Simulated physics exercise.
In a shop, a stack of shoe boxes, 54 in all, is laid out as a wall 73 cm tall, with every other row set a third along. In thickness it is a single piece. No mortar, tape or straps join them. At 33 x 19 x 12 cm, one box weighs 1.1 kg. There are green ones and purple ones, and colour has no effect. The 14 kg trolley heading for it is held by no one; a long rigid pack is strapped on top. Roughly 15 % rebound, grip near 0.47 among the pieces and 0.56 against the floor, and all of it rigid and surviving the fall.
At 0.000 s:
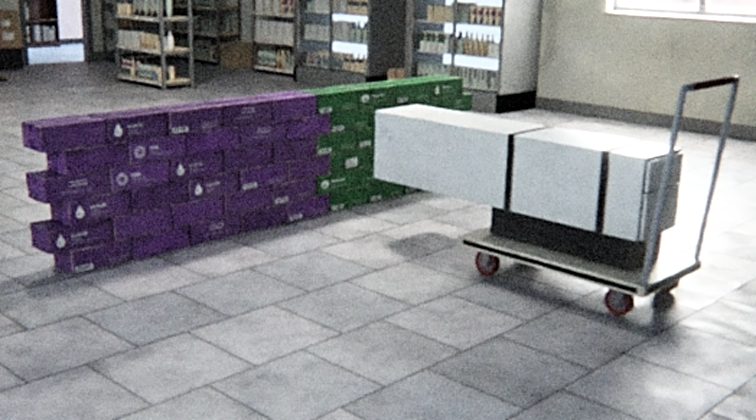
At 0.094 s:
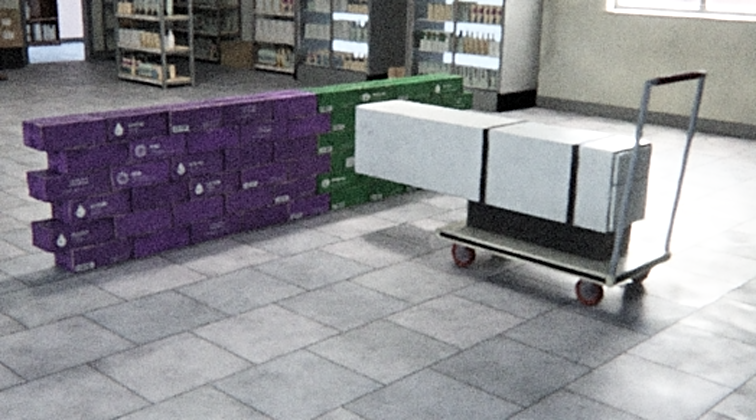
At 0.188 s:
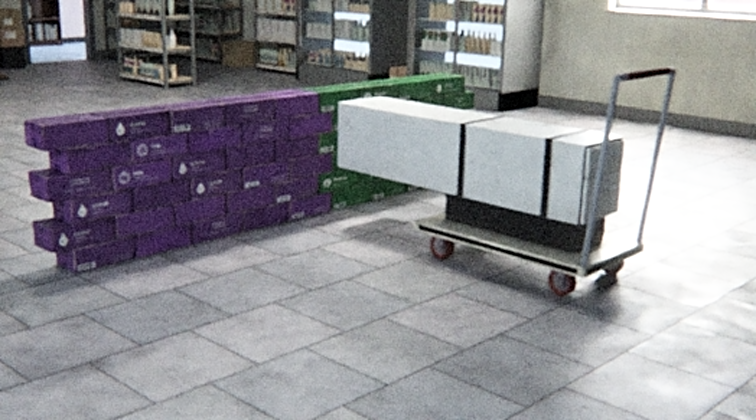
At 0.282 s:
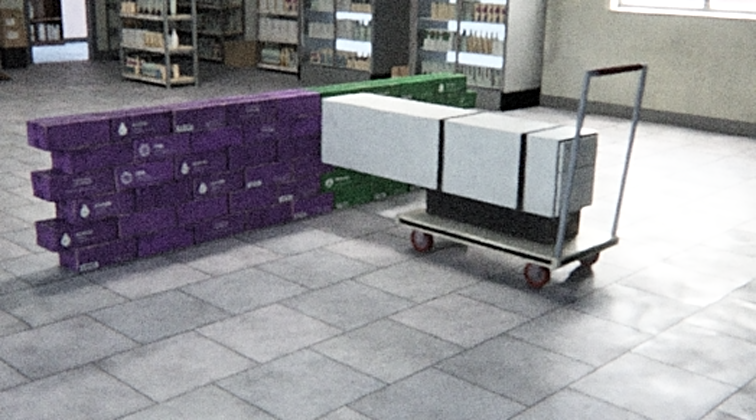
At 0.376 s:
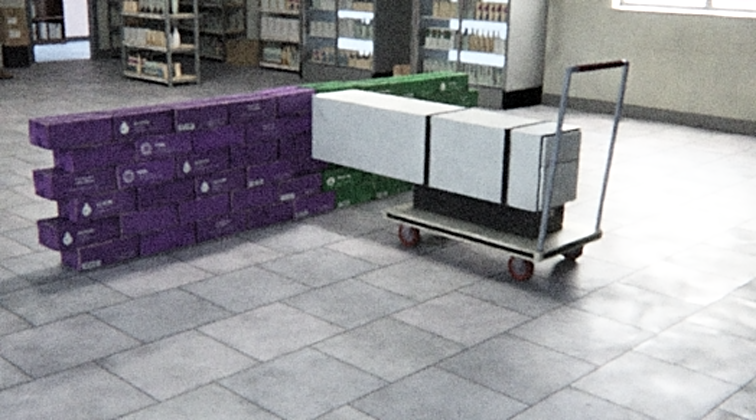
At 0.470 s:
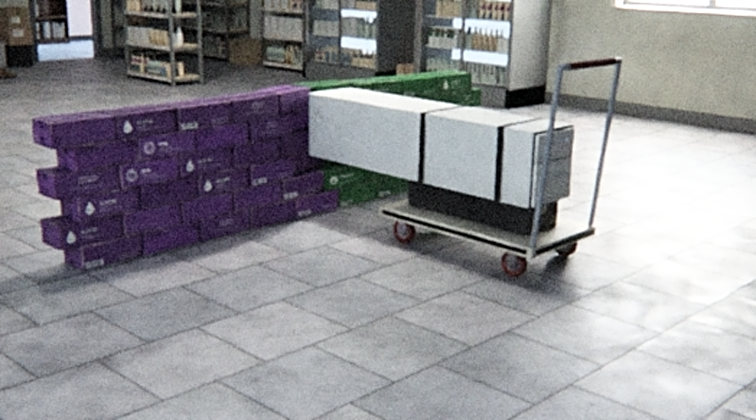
A trolley carrying a long pale load rolled left with nobody holding it toward a low wall of purple and green boxes, then pushed into it, shifting some of the boxes slightly.
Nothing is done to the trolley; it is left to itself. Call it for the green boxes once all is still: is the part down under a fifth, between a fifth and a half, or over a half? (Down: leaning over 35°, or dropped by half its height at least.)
Down part: Between a fifth and a half.
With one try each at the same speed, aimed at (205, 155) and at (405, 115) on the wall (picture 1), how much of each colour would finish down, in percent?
For green it's 0 then 60 per cent, for purple 50 then 0 per cent.
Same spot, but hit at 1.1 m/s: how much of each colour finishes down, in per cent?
Then green 0, purple 0 per cent.
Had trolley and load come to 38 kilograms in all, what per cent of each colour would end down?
Result: Green 40, purple 20 %.
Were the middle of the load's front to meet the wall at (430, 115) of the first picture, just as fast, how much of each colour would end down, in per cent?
That would leave green at 50 % and purple at 0 %.
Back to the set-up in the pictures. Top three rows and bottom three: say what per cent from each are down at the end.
40% and 10%.
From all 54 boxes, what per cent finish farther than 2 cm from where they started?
Fraction: 25 %.
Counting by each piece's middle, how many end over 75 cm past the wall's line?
Estimate: Roughly 4 of them.
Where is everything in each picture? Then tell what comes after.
In the first frame (pixels give the middle of a visible side), load (383, 133) 50 cm short of the wall; top green box (378, 97); top purple box (296, 107); none has stirred.
The second frame shows load (363, 128) 35 cm short of the wall; top green box (378, 96).
The third frame shows load (345, 123) 20 cm short of the wall; top green box (380, 95).
The fourth frame shows load (329, 119) 50 mm short of the wall; top green box (382, 95).
The fifth frame shows load (319, 116) 54 mm into the wall's line; top green box (383, 93); top purple box (299, 103) 38 mm from its place; movement in 9 of them.
The sixth frame shows load (315, 113) 11 cm into the wall's line; top green box (381, 92) 39 mm from its place; top purple box (297, 100) 9 cm from its place; movement in 15 of them.
After 0.60 s, load 15 cm past the wall's line, still rolling; none of the 24 green boxes down (0 of 54 in all colours); top green box 7° from how it stood; top purple box 6° from how it stood.
After 0.88 s, load 17 cm past the wall's line, stopped; 3 of the 24 green boxes down (4 of 54 in all colours); top green box 32° from how it stood; top purple box 34° from how it stood, 55 mm lower.
After 1.06 s, load 17 cm past the wall's line, stopped; 8 of the 24 green boxes down (14 of 54 in all colours); top green box 64° from how it stood, 22 cm lower; top purple box 73° from how it stood, 27 cm lower.
After 1.22 s, load 17 cm past the wall's line, stopped; 8 of the 24 green boxes down (14 of 54 in all colours); top green box on its side; top purple box on its side.
In the end (2.0 s), load 17 cm past the wall's line, stopped; 8 of the 24 green boxes down (14 of 54 in all colours); top green box on its side; top purple box upside down. That is 33 per cent. From the last view, middles, top green box near (312, 157), top purple box near (163, 186).
